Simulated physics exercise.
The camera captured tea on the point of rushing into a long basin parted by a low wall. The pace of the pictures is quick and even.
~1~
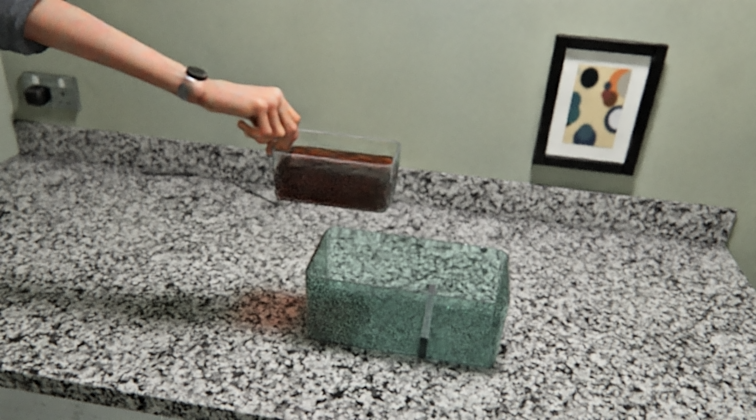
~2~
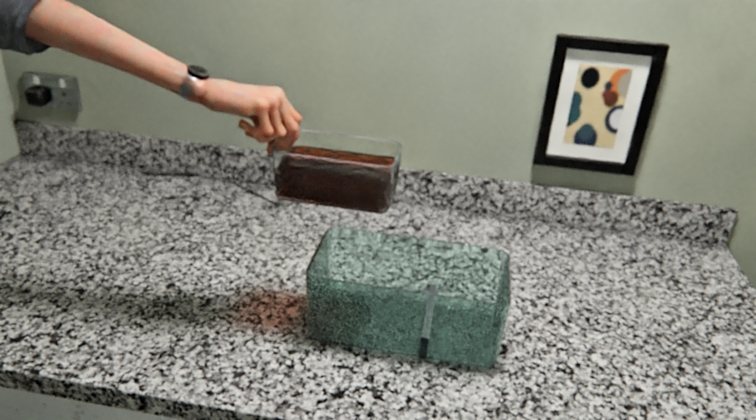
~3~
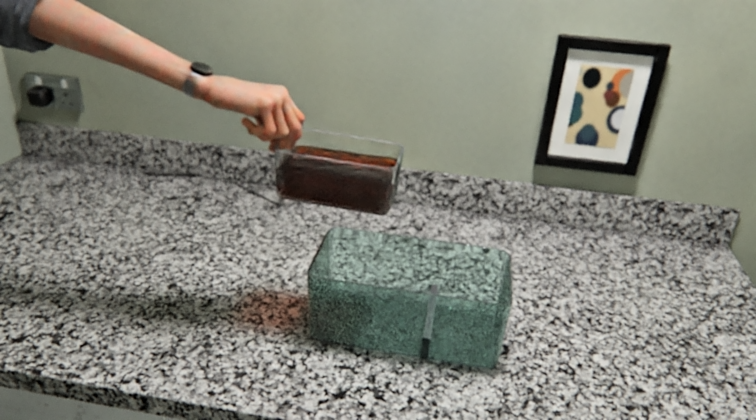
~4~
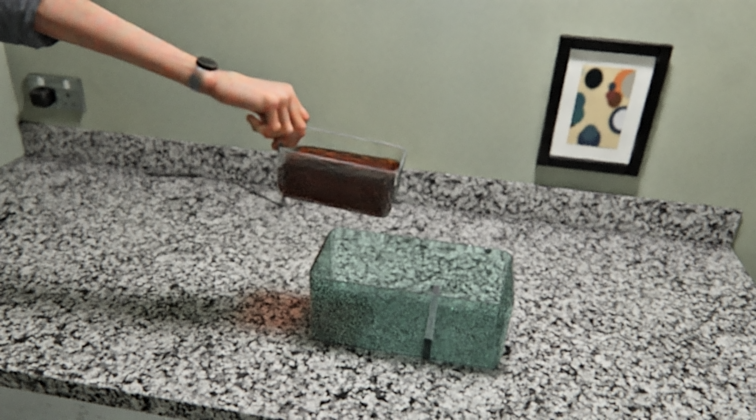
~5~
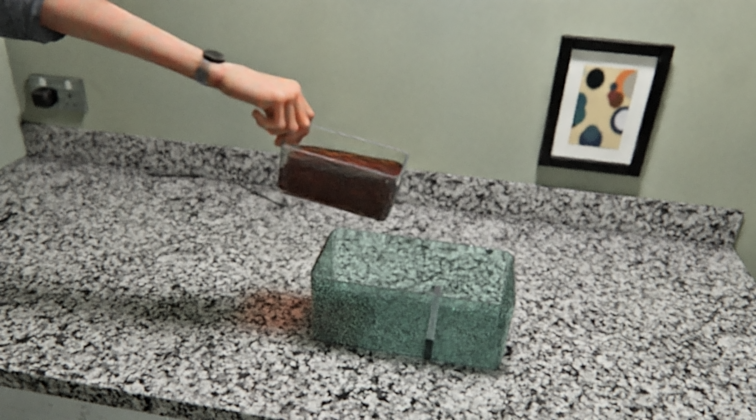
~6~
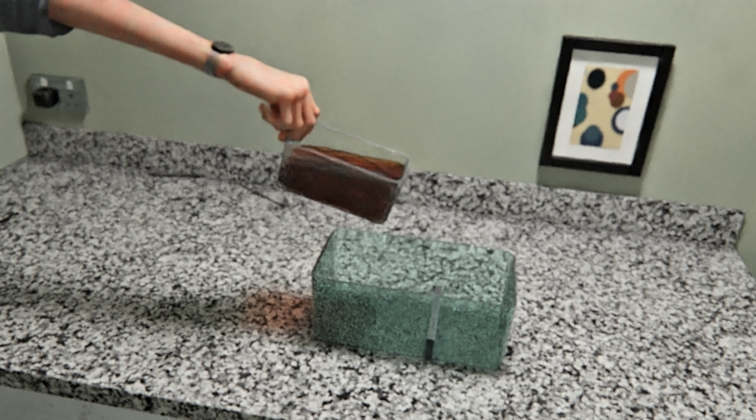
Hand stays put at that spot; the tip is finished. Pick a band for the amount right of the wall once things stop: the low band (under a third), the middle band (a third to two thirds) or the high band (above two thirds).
The middle band.
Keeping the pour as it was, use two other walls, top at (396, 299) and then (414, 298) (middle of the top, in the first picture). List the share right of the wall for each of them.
First try close to 75 percent, second try close to 60 percent.
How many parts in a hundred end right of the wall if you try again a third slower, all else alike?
Share on the right: Some 50 percent.
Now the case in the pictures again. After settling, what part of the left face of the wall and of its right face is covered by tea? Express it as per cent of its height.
40 left, 60 right, give or take.
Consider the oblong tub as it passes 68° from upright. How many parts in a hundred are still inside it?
It still holds close to 45 per cent at that lean.
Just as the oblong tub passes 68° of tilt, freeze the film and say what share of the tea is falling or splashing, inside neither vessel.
40 %.
A moment on, the oblong tub is tipped part way and 46 per cent is still to pour, 5 is left of the wall and 8 right of it.
Next, the oblong tub is tipped on its side and 13 per cent is still to pour, 38 is left of the wall and 44 right of it.
Then the oblong tub is tipped on its side and 3 per cent is still to pour, 52 is left of the wall and 41 right of it.
Later the oblong tub is tipped on its side and 0 per cent is still to pour, 56 is left of the wall and 42 right of it.
In the end 57 per cent lies left of the wall, 42 right of it and 2 outside.
